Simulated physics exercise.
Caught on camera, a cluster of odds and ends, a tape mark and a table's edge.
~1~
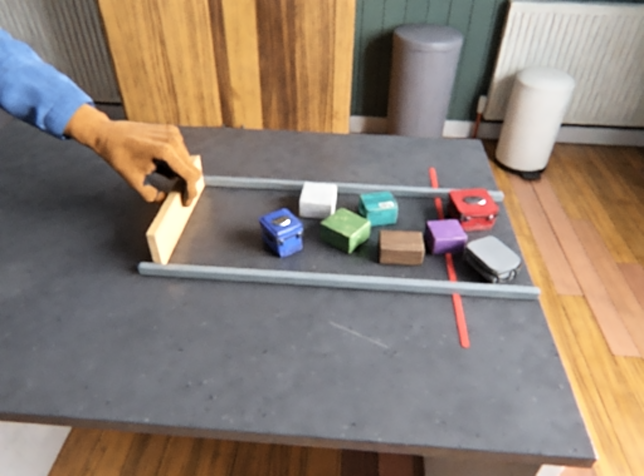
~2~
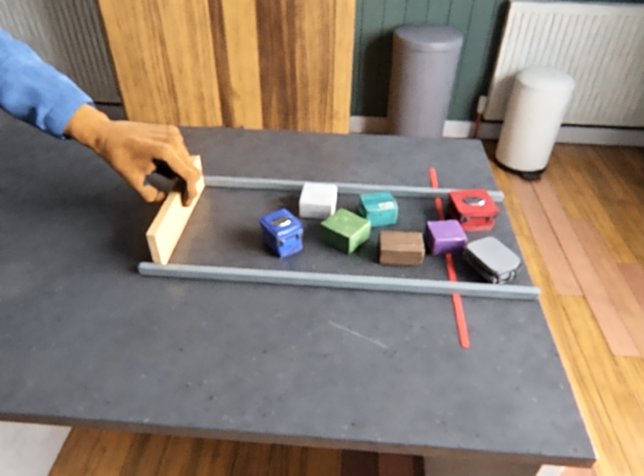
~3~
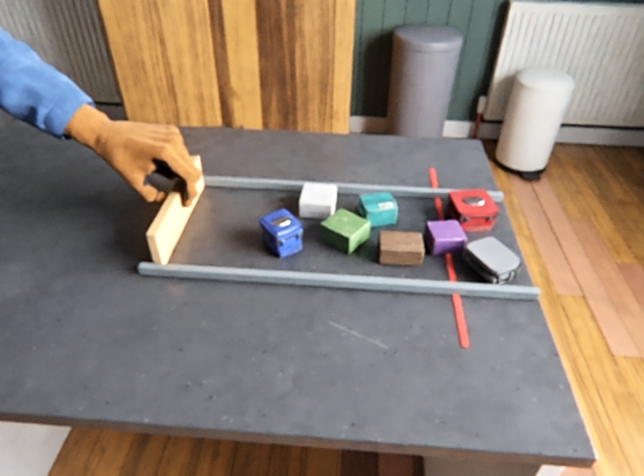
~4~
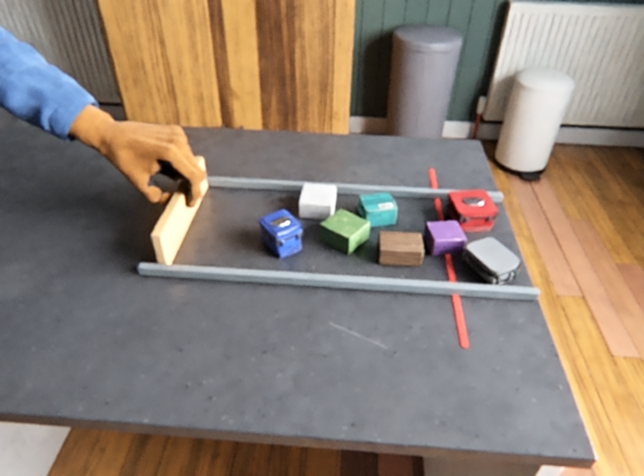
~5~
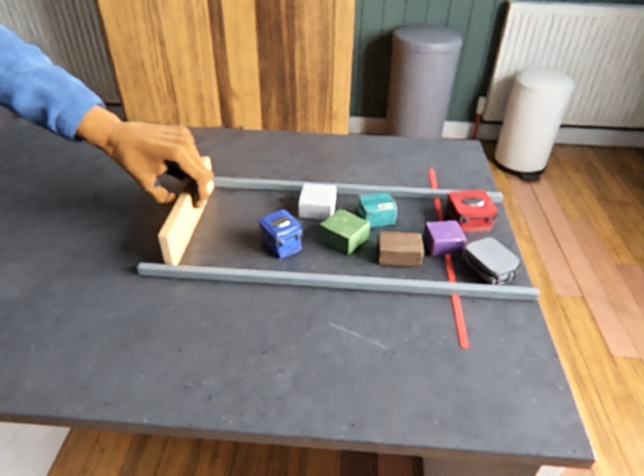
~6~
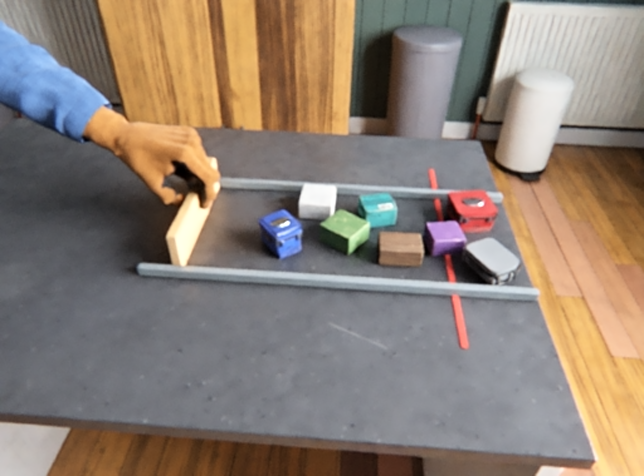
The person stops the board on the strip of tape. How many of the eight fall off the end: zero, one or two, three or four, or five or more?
Outcome: The number that fall off is one or two.
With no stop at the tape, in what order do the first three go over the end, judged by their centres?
They are the red case, then the grey case, then the purple block.
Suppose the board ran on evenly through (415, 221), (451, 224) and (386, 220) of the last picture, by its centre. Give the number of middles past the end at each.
Place by place, 0, 2 and 0.
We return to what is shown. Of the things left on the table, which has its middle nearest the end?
That is the purple block.
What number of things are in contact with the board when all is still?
In contact: 2.
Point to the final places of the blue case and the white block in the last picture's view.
The blue case at (472, 244), the white block at (457, 205).
Soon after, none off yet; grey case at rest near (490, 263); red case at rest near (470, 211); purple block at rest near (444, 238).
Then, none off yet; grey case at rest near (490, 263); red case at rest near (470, 211); purple block at rest near (451, 239).
Further on, none off yet; grey case moved a little near (506, 264); red case moved a little near (493, 213); purple block moved about its own width near (477, 244).
At rest, the number that fall off is one or two; fallen, red case and grey case.
